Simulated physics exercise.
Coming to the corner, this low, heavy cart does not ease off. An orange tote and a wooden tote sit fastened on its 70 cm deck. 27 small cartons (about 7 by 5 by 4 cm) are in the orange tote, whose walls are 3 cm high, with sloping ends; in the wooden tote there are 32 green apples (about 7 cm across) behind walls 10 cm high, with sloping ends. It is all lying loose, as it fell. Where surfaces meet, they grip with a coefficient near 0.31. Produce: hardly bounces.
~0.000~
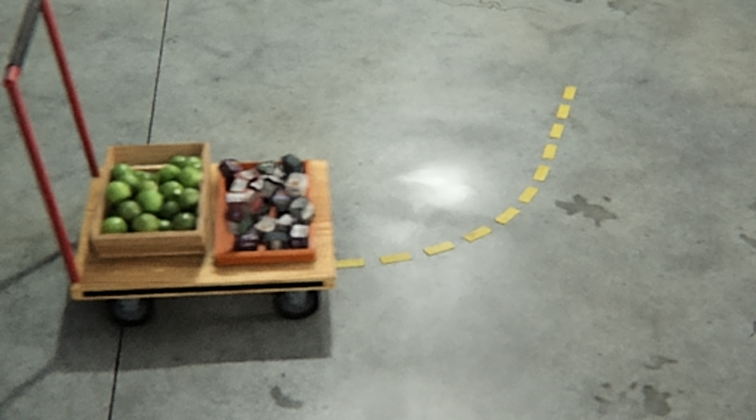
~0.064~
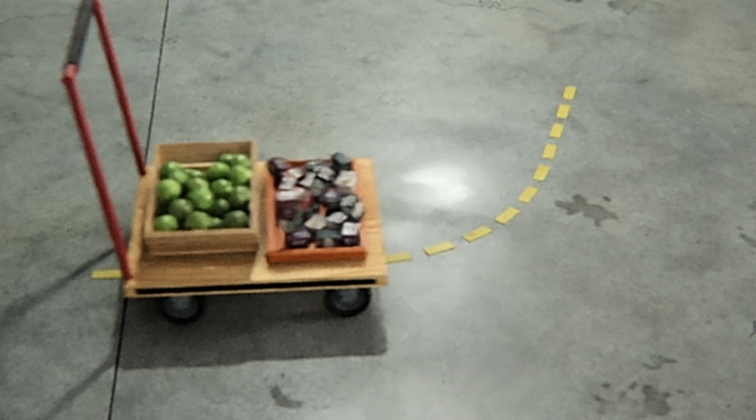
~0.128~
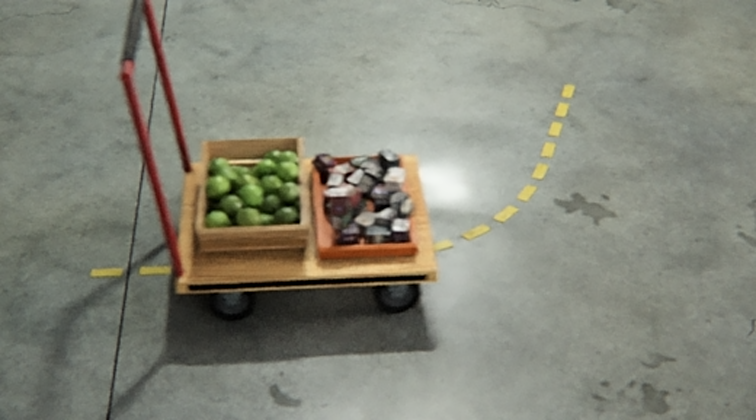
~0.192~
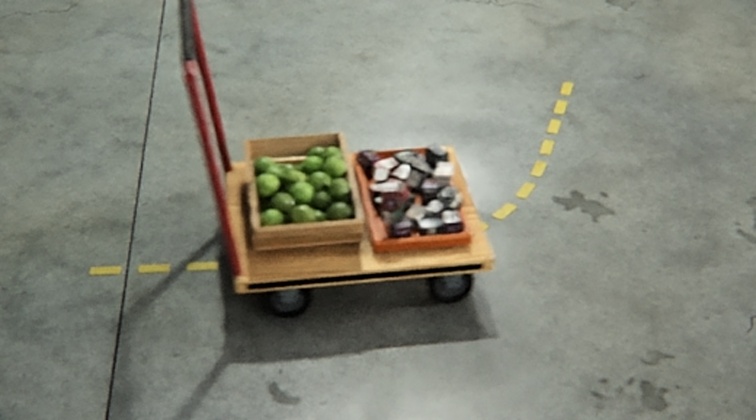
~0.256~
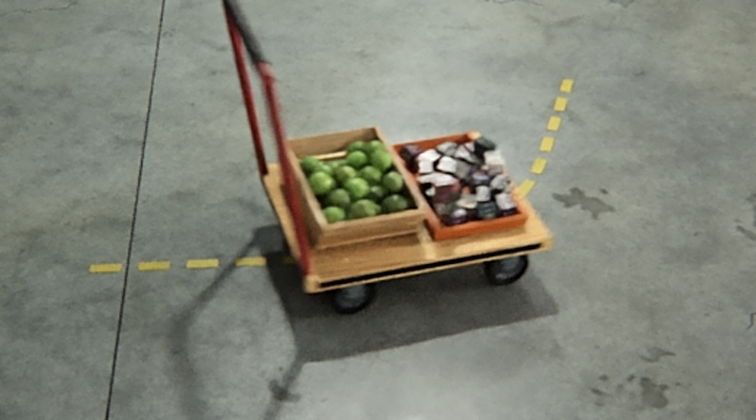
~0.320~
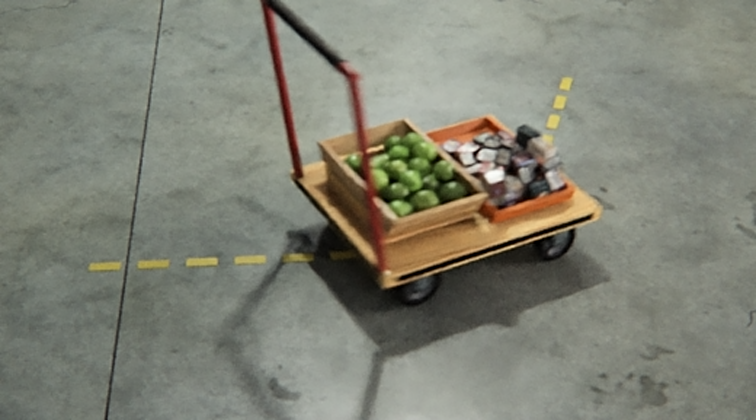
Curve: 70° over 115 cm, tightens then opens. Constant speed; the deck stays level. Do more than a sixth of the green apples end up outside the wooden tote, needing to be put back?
No, under a sixth do.
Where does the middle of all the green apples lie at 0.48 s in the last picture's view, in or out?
Near (512, 150).
After 0.38 s, orange tote 26 in, 1 out and wooden tote 32 in, 0 out.
After 0.48 s, orange tote 21 in, 6 out and wooden tote 32 in, 0 out.
After 0.64 s, orange tote 17 in, 10 out and wooden tote 32 in, 0 out.
When it is over (at 1.09 s), orange tote 17 in, 10 out and wooden tote 32 in, 0 out. Asked share, 0 of 32, 0 per cent.
